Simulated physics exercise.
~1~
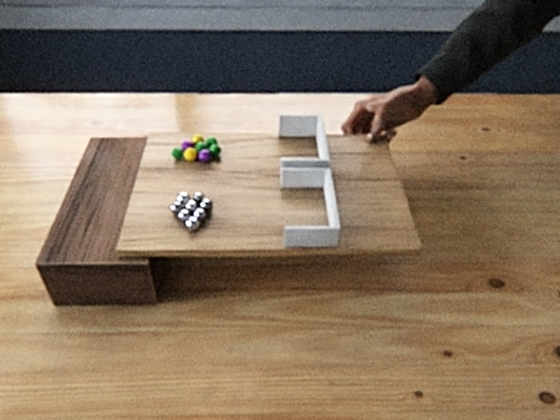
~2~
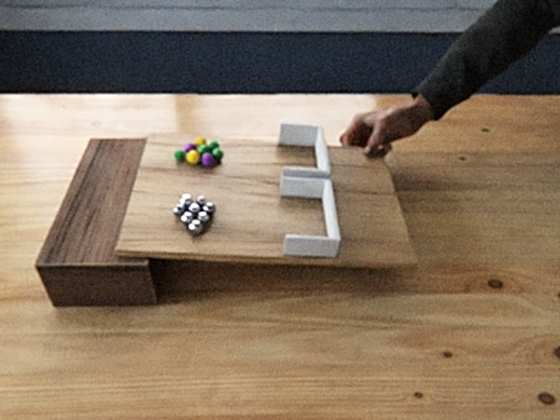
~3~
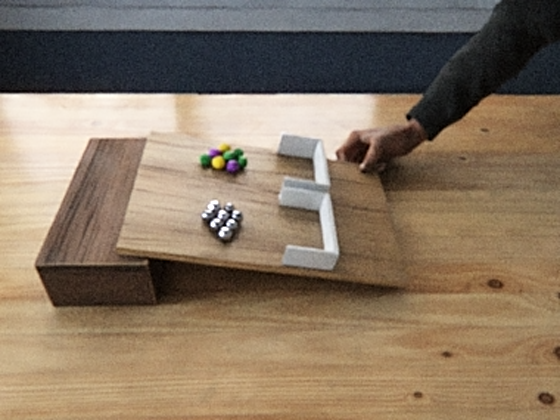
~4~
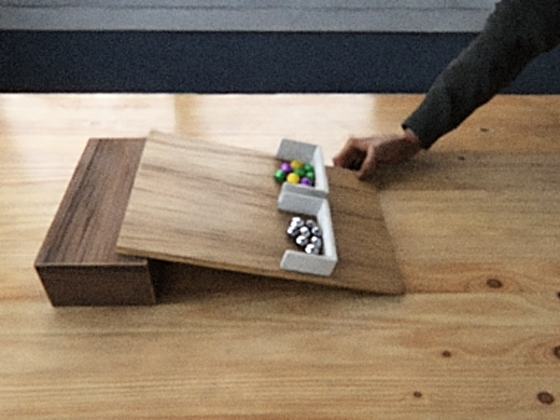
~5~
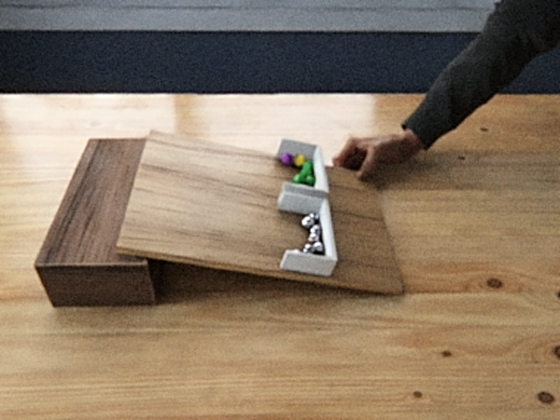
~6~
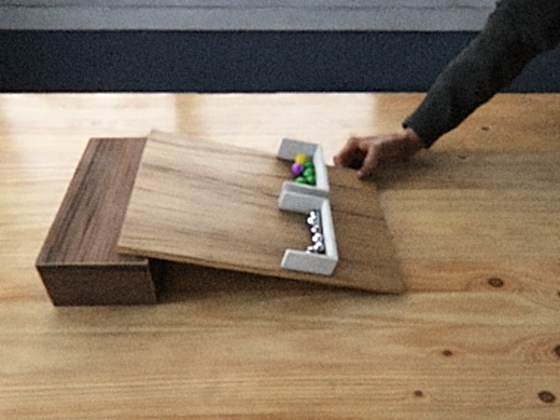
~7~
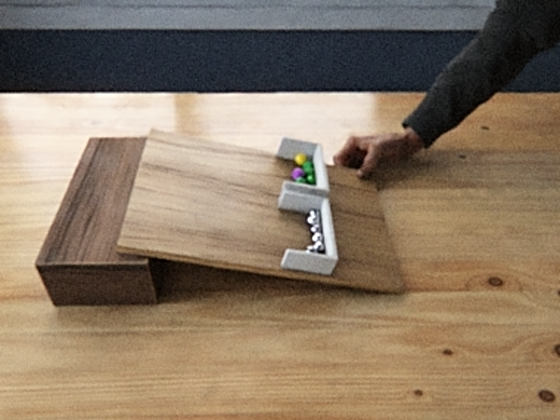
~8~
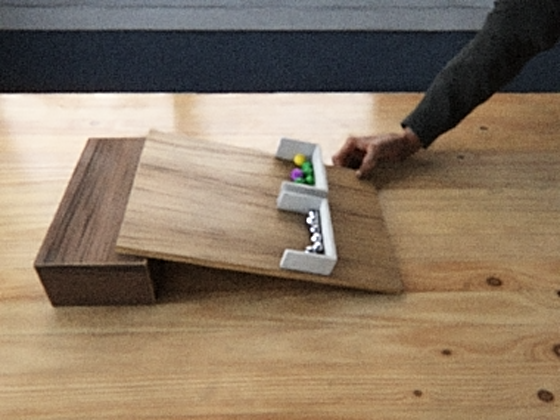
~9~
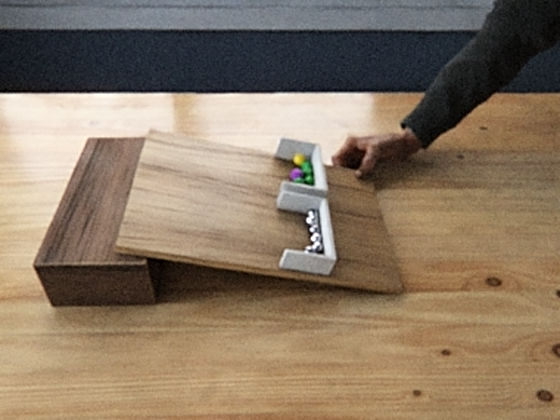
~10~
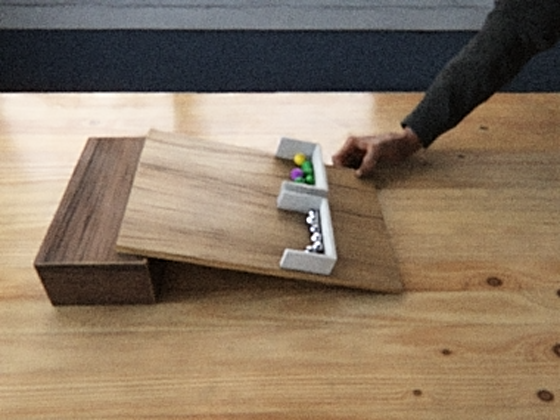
A wooden board, its left end on a dark block and its right end held up by a hand, carries two small heaps of balls, a colourful one at the back and a silvery one nearer. The hand lowers the right end, and the board begins to slope. Both heaps start to slide right, toward two white barriers fixed to the board. With the board tilted into a ramp, they run into the barriers and shift briefly against them. Finally, the hand stays at the lowered end while each group rests gathered behind its own barrier.
